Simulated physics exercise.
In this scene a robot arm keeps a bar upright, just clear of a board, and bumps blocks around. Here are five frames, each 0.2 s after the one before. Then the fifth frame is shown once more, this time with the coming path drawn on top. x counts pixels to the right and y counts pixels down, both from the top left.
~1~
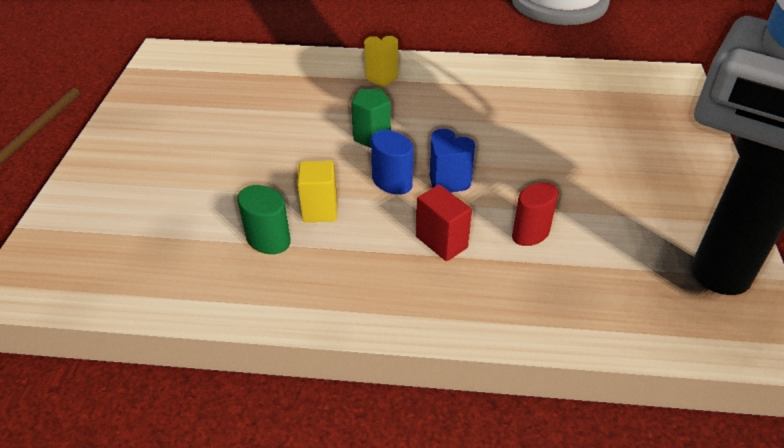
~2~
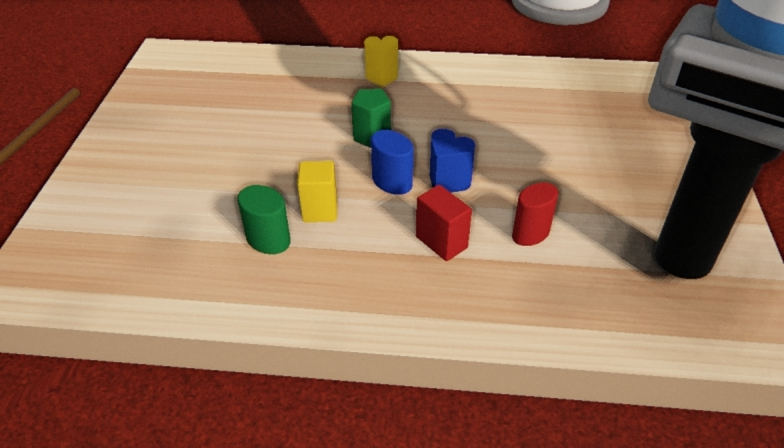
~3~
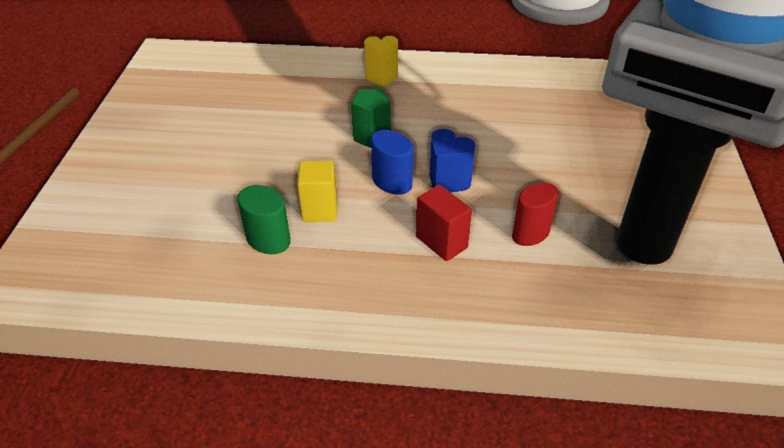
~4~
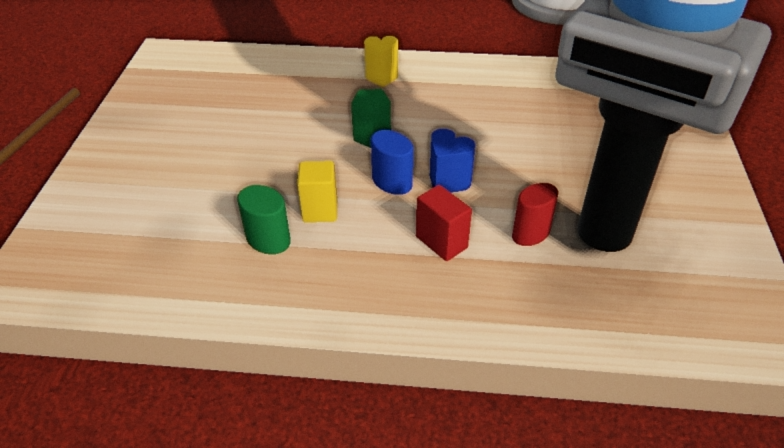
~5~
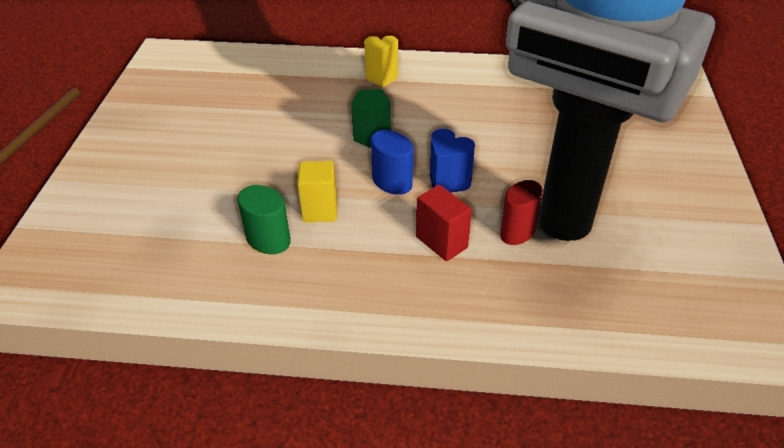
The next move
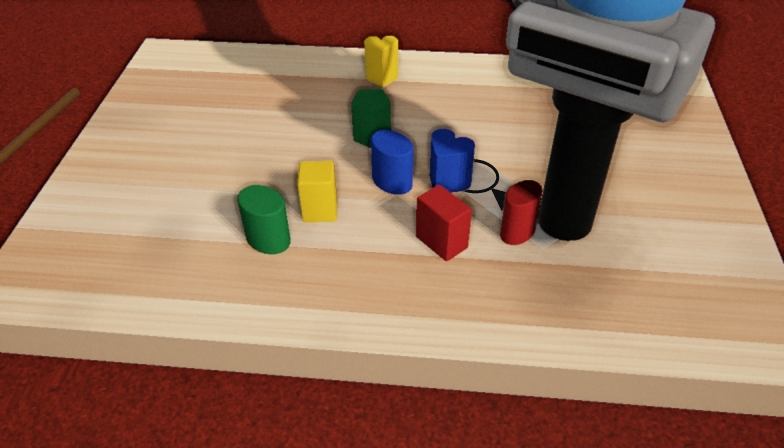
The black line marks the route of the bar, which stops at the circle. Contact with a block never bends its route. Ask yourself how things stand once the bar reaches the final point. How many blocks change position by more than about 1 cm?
Blocks moved: Two.
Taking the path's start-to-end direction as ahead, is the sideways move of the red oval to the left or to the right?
Pushed left.
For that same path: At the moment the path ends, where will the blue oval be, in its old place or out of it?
It keeps its spot.
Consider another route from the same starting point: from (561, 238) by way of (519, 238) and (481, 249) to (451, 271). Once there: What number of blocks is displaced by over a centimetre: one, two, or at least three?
Moved: 2.
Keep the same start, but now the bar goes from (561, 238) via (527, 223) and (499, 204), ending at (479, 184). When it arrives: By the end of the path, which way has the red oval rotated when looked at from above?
Viewed from the top, it goes anticlockwise.
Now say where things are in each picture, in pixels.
Bar tip (721, 274); block tops, blue oval (392, 142); blue heart (451, 142); red oval (539, 193), in the first picture.
Bar (683, 259); blocks unchanged, in the second picture.
Bar (644, 245); blocks unchanged, in the third picture.
Bar (605, 233); blocks unchanged, in the fourth picture.
Bar (565, 223); blue oval (392, 142); blue heart (451, 142); red oval (525, 192), in the fifth picture.
Path on the board, straight from (561, 238) to (474, 176).
The first path, step by step. Halfway along, bar (517, 190); red oval (489, 182), turned 90° anticlockwise.
At the end, bar (475, 161); blue oval in place; blue heart (429, 136), turned 35° anticlockwise; red oval (489, 182), turned 90° anticlockwise.
